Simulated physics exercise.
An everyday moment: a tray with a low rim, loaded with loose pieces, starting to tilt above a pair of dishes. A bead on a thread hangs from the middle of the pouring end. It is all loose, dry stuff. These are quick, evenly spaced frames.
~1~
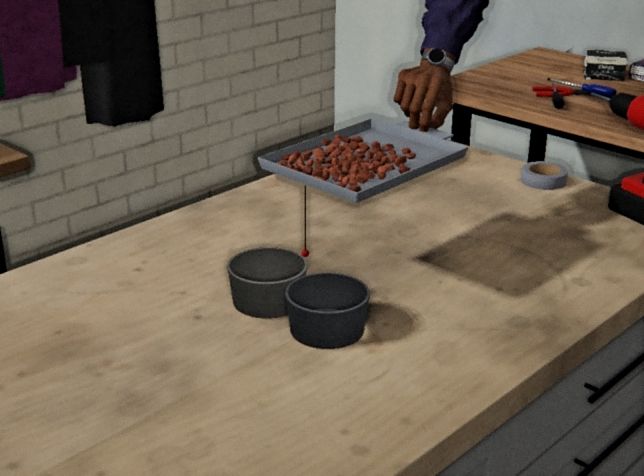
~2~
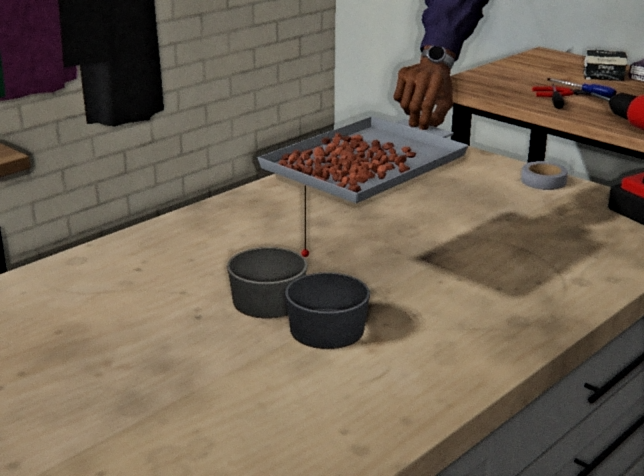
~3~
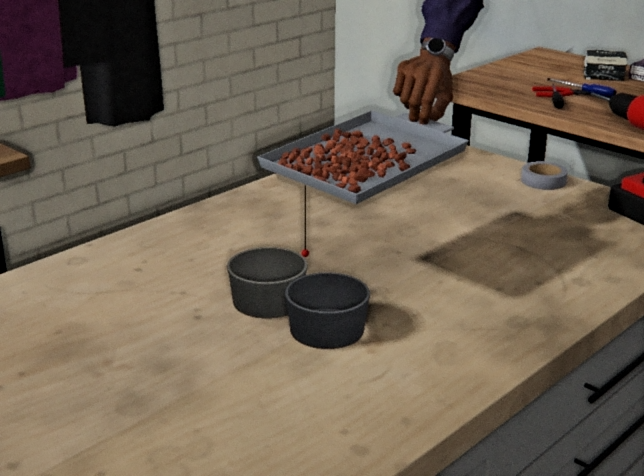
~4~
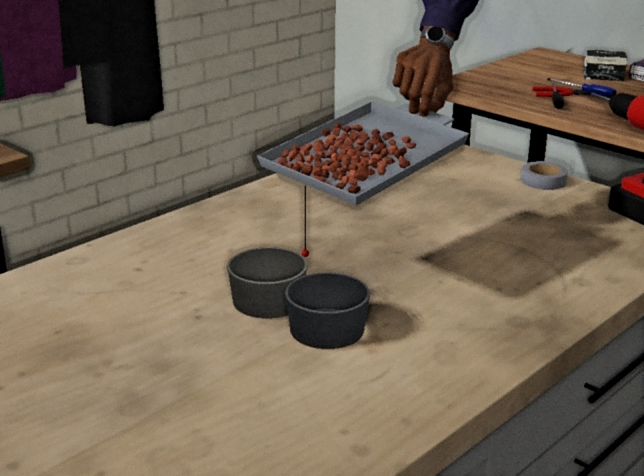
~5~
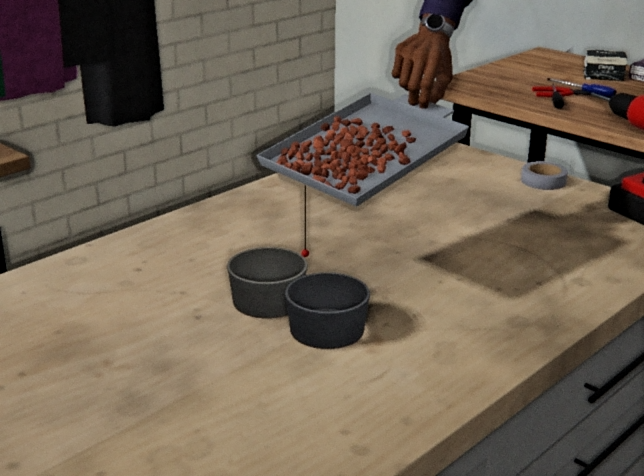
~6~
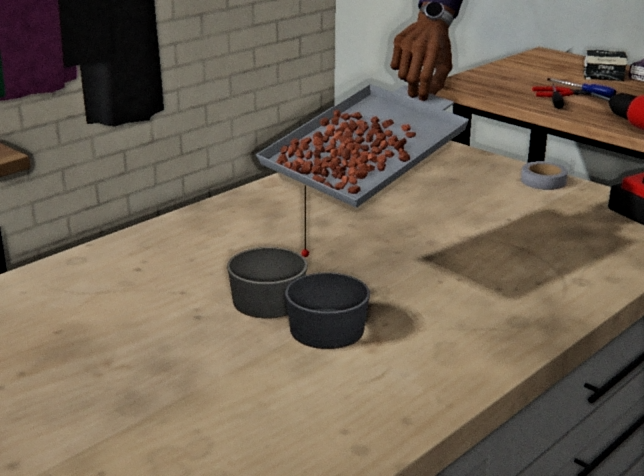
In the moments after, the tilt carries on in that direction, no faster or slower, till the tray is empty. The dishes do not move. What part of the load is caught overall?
The two hold over half of the load.
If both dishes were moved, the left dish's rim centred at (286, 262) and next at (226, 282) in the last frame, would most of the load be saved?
One: The larger part. Two: Not half.
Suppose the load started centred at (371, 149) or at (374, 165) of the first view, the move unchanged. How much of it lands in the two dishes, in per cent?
Near 90 % and 90 %.
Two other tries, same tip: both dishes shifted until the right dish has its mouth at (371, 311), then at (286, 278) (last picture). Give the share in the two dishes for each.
Near 80 % and 50 %.
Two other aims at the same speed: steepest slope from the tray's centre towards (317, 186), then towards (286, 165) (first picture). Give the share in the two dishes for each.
About 80 and 30 per cent.
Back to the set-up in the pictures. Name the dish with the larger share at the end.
Fuller: The dish on the right.
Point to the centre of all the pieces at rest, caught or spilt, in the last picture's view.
At about (320, 321).
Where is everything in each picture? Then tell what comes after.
In the first picture, corners of the pouring end (262, 158) and (357, 191), level; middle of the load (341, 163), bits of crushed brick; left dish (239, 293); right dish (299, 322); bead on its thread (305, 253).
In the second picture, corners of the pouring end (262, 157) and (357, 192), level; middle of the load (341, 162).
In the third picture, corners of the pouring end (262, 157) and (356, 193), tipped barely, lowest at the right corner; middle of the load (341, 160).
In the fourth picture, corners of the pouring end (261, 156) and (356, 194), tipped a little, lowest at the right corner; middle of the load (341, 157).
In the fifth picture, corners of the pouring end (261, 155) and (356, 196), tipped a little, lowest at the right corner; middle of the load (341, 154).
In the sixth picture, corners of the pouring end (260, 154) and (356, 197), tipped a little, lowest at the right corner; middle of the load (341, 151); left dish (239, 293); right dish (299, 322).
Just after the last frame, tray tipped steeply; almost all on the tray; about a tenth in the air.
A moment on, tray tipped right over; roughly a third on the tray; roughly a third in the right dish; about a tenth in the left dish; about a tenth outside both; roughly a quarter in the air.
Further on, tray tipped past a quarter turn; the larger part in the right dish; roughly a quarter in the left dish; about a tenth outside both.
When it is over, tray tipped past a quarter turn; the larger part in the right dish; roughly a quarter in the left dish; about a tenth outside both.
